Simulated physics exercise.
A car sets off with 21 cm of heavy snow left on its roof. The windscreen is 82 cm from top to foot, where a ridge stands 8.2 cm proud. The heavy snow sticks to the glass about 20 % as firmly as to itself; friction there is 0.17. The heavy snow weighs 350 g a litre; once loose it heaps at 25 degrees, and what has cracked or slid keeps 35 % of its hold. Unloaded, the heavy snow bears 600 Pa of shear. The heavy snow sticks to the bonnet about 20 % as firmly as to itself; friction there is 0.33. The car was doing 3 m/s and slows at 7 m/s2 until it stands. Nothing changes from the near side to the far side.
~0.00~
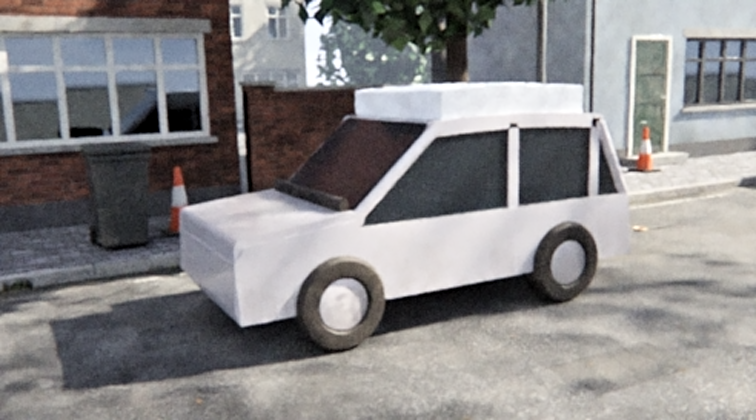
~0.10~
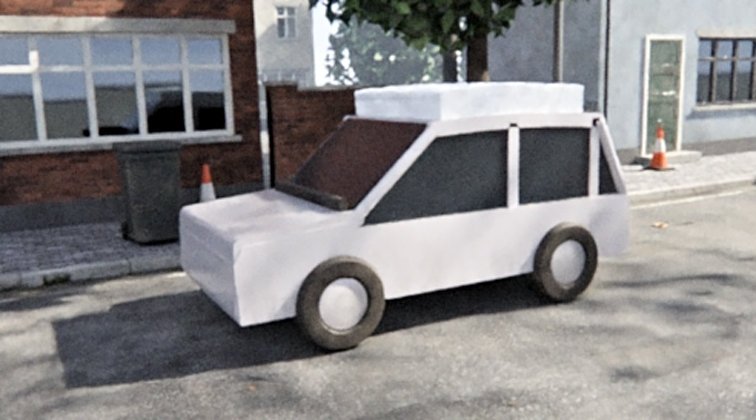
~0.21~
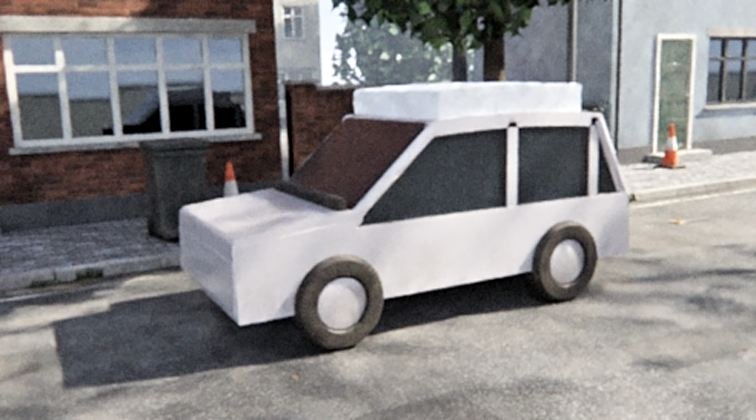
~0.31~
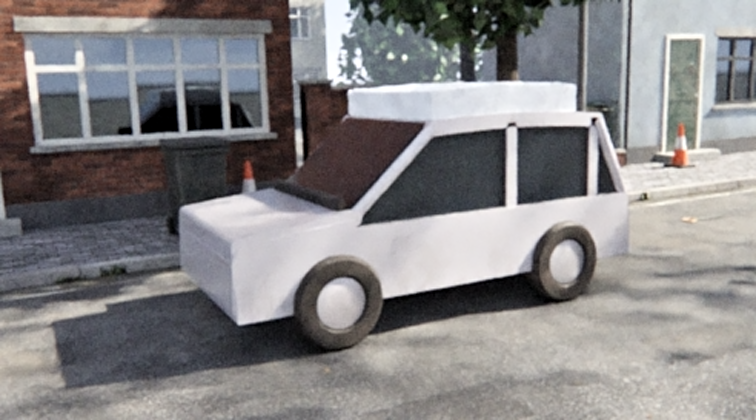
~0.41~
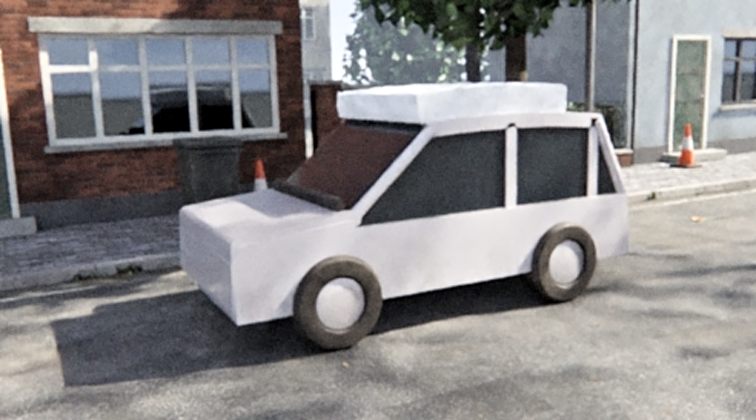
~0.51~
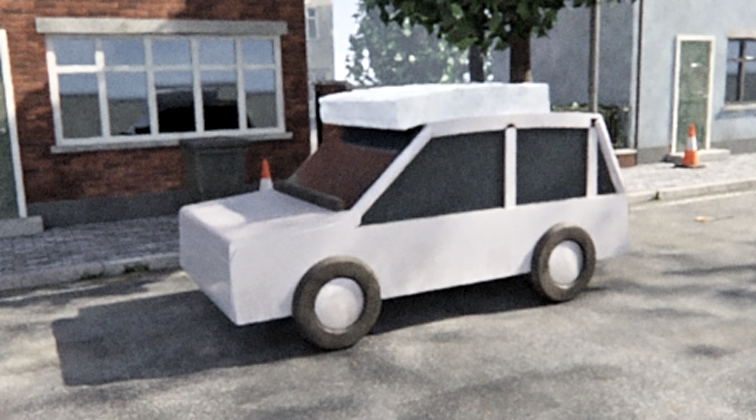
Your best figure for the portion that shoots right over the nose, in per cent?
Close to 28 per cent.
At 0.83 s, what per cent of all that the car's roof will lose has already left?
About 60 %.
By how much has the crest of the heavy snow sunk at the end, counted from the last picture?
Some 40 cm.
After 0.83 s, 37 % of the snow is on the roof, 44 % on the glass, 19 % on the bonnet and none has gone off the nose.
After 1.19 s, none of the snow is on the roof, 48 % on the glass, 52 % on the bonnet and none has gone off the nose.
After 1.56 s, none of the snow is on the roof, 24 % on the glass, 64 % on the bonnet and 12 % has gone off the nose.
After 1.93 s, none of the snow is on the roof, 24 % on the glass, 56 % on the bonnet and 20 % has gone off the nose.
After 2.20 s, at the end, none of the snow is on the roof, 24 % on the glass, 48 % on the bonnet and 28 % has gone off the nose.
